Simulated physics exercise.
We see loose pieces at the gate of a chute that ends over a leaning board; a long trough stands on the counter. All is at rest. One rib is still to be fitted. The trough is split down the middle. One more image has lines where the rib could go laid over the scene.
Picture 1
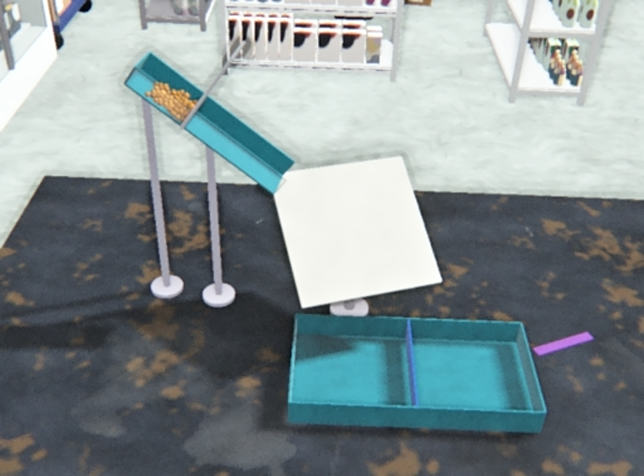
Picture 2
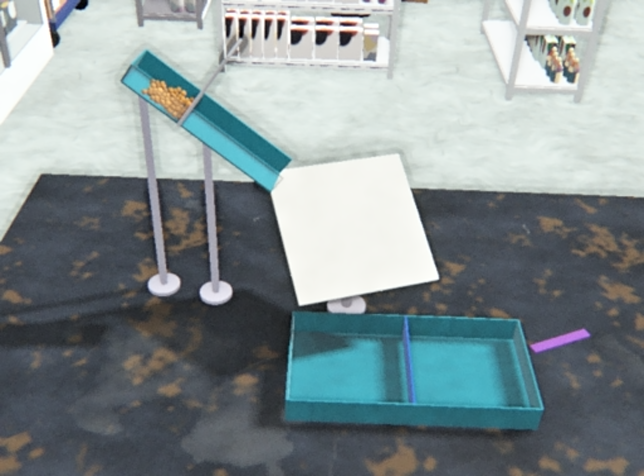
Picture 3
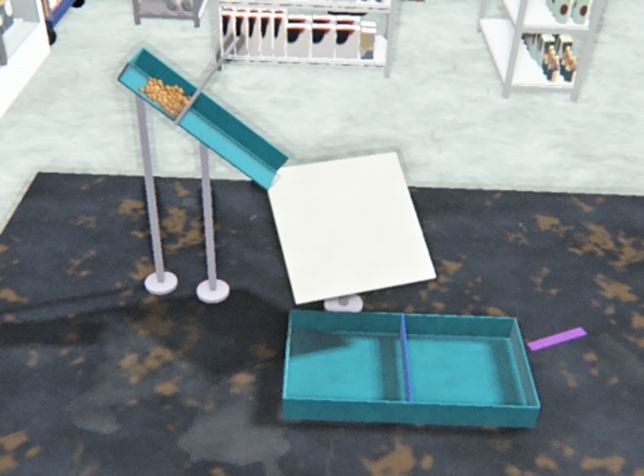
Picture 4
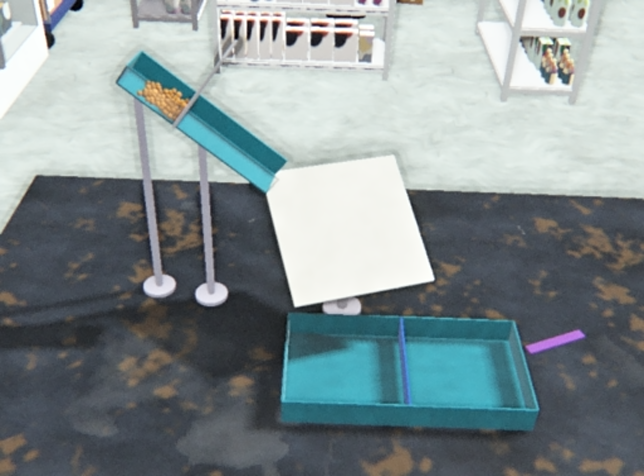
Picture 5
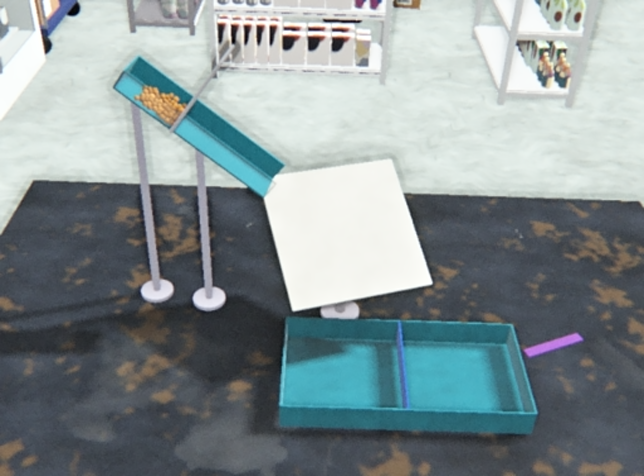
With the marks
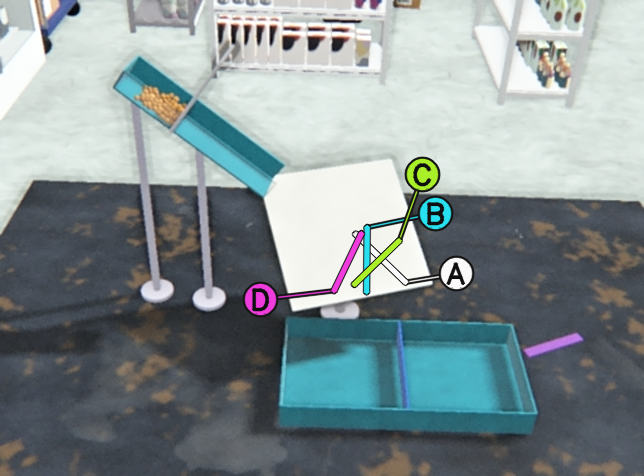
Only the camera moves, drifting very slightly while looking down from a raised angle on a dark, brown-mottled counter in a shop-like room with pale flooring and white shelves behind. A sloping teal chute on two grey posts holds small orange-brown pieces behind its gate at upper left, above a tilted white board at centre and a divided teal trough in front, a purple strip to its right. The pieces, chute, board and trough all stay still throughout.
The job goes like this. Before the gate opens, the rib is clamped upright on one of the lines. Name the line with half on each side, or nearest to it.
A works best here.
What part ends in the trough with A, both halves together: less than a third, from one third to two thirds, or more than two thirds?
Line A gives more than two thirds.
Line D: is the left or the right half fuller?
The left half.
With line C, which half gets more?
The left half.
On the marked copy, line A from (355, 234) to (405, 282); line B from (367, 227) to (366, 291); line C from (399, 240) to (354, 284); line D from (361, 233) to (334, 290).
Choosing A, of what is caught, close to half in the left half, close to half in the right.
Choosing B, of what is caught, the whole lot in the left half, none at all in the right.
Choosing C, of what is caught, the whole lot in the left half, none at all in the right.
Choosing D, of what is caught, all but a few in the left half, only a few in the right.
